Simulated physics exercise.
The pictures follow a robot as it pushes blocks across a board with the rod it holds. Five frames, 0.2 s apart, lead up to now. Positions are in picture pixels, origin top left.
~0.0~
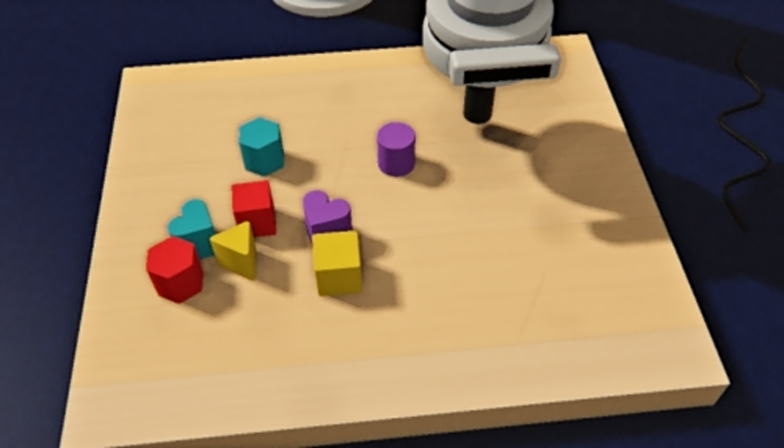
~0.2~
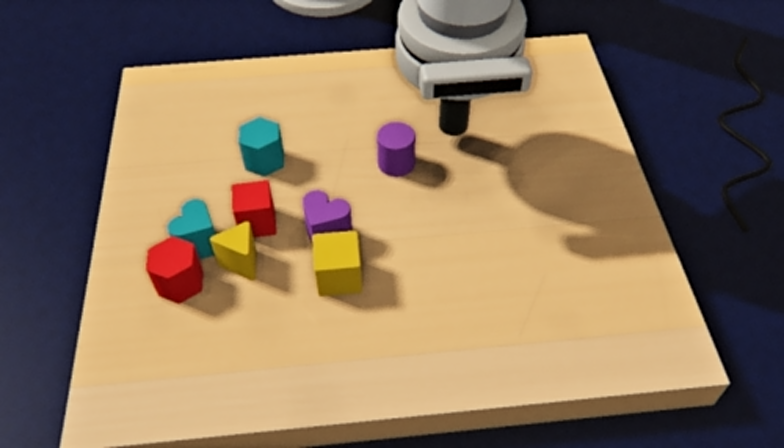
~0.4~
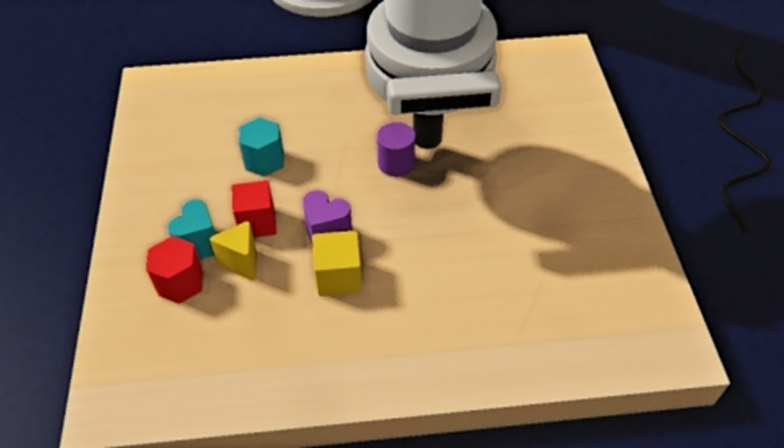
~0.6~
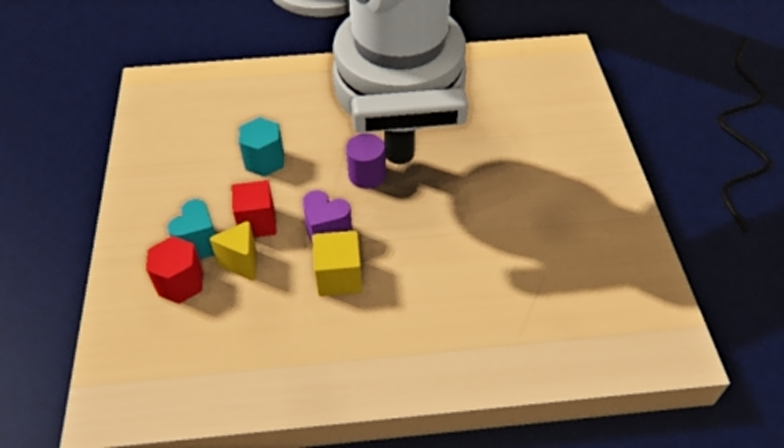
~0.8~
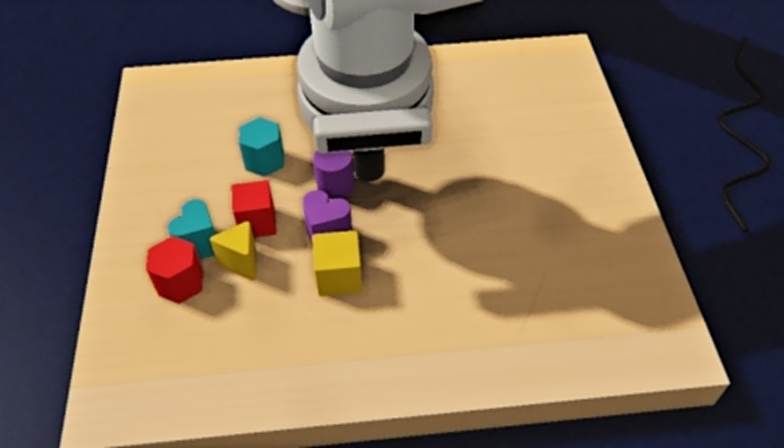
In this clip, a robot arm with a dark rod moves left and toward the viewer over a wooden board of colored blocks, reaches the purple cylinder, and pushes it toward the purple heart-shaped block while the other blocks stay still.
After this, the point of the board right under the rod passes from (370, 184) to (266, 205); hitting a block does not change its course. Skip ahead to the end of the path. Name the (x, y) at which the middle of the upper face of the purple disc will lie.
That would be at about pixel (235, 159).
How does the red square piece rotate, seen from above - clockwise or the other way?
That block twists counter-clockwise.
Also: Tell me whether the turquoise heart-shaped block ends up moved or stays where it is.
It's unmoved.
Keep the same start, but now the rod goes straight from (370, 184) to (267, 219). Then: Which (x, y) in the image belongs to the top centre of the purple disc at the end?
I'd say the purple disc ends with its top centre at (262, 163).
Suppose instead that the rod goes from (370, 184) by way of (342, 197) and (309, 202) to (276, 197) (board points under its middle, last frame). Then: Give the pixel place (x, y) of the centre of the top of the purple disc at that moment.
Somewhere near (251, 148).
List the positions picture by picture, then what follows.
The first frame shows rod tip at (478, 115); block tops, turquoise heart-shaped block at (191, 218); red square piece at (251, 195); turquoise hexagon at (259, 132); purple heart-shaped block at (324, 207); purple disc at (396, 135).
The second frame shows rod at (453, 126); blocks unchanged.
The third frame shows rod at (427, 139); blocks unchanged.
The fourth frame shows rod at (400, 154); purple disc at (366, 146).
The fifth frame shows rod at (370, 171); turquoise heart-shaped block at (191, 218); red square piece at (251, 195); turquoise hexagon at (259, 132); purple heart-shaped block at (324, 207); purple disc at (333, 156).
What follows on the original path. One third of the way, rod at (334, 178); purple disc at (297, 159).
Two thirds of the way, rod at (299, 185); turquoise hexagon at (256, 131); purple disc at (264, 159).
At the end, rod at (263, 193); turquoise heart-shaped block in place; red square piece at (236, 202), turned 30° anticlockwise; turquoise hexagon at (250, 130), turned 35° clockwise; purple heart-shaped block in place; purple disc at (235, 159).
